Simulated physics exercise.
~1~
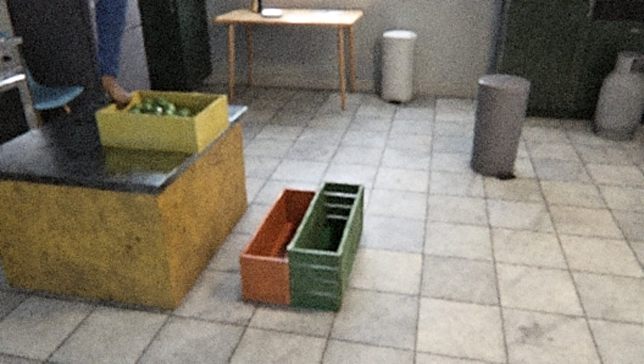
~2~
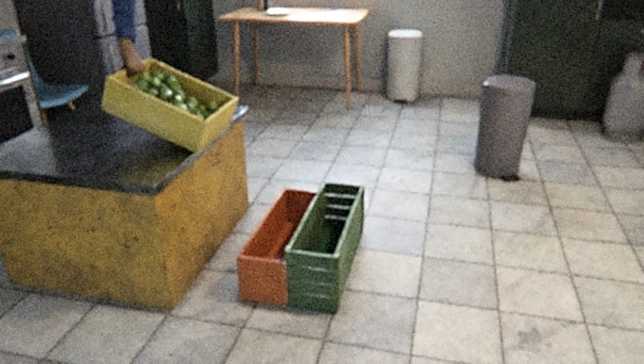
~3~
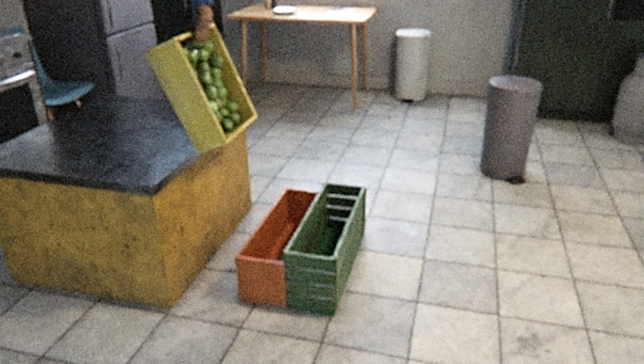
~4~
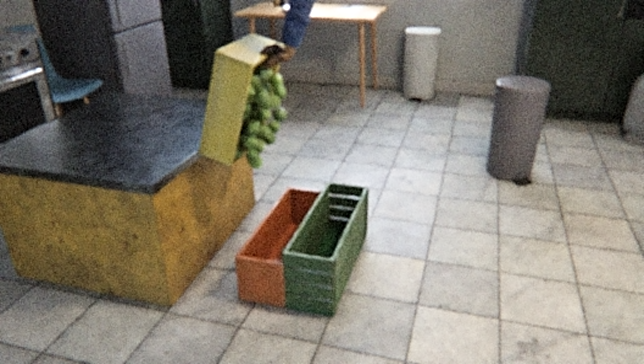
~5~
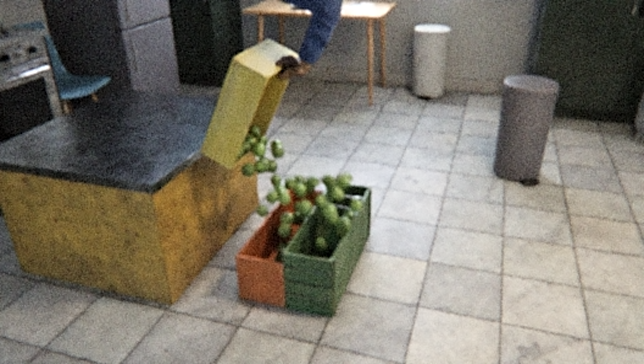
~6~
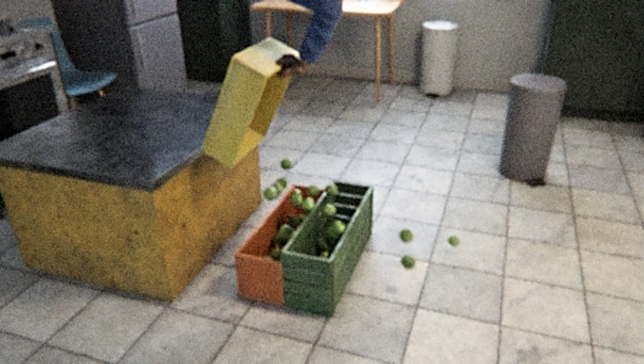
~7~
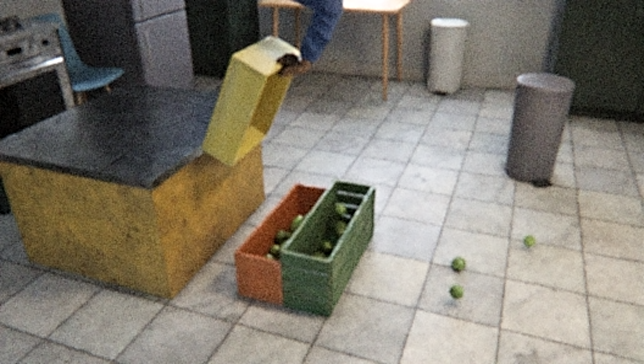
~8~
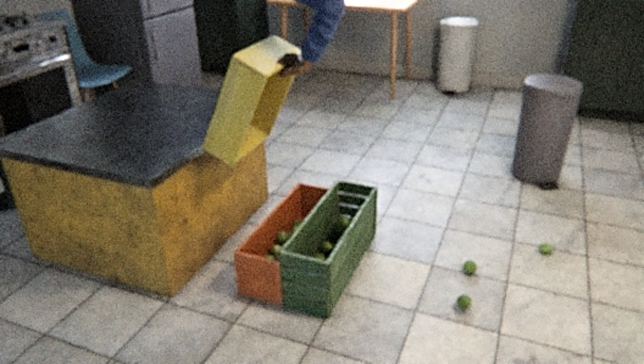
A yellow crate of green apples was lifted and tipped by a hand over the edge of a bench, spilling them into the orange tub and green tote below; most landed in the orange tub, while three rolled onto the floor beyond.
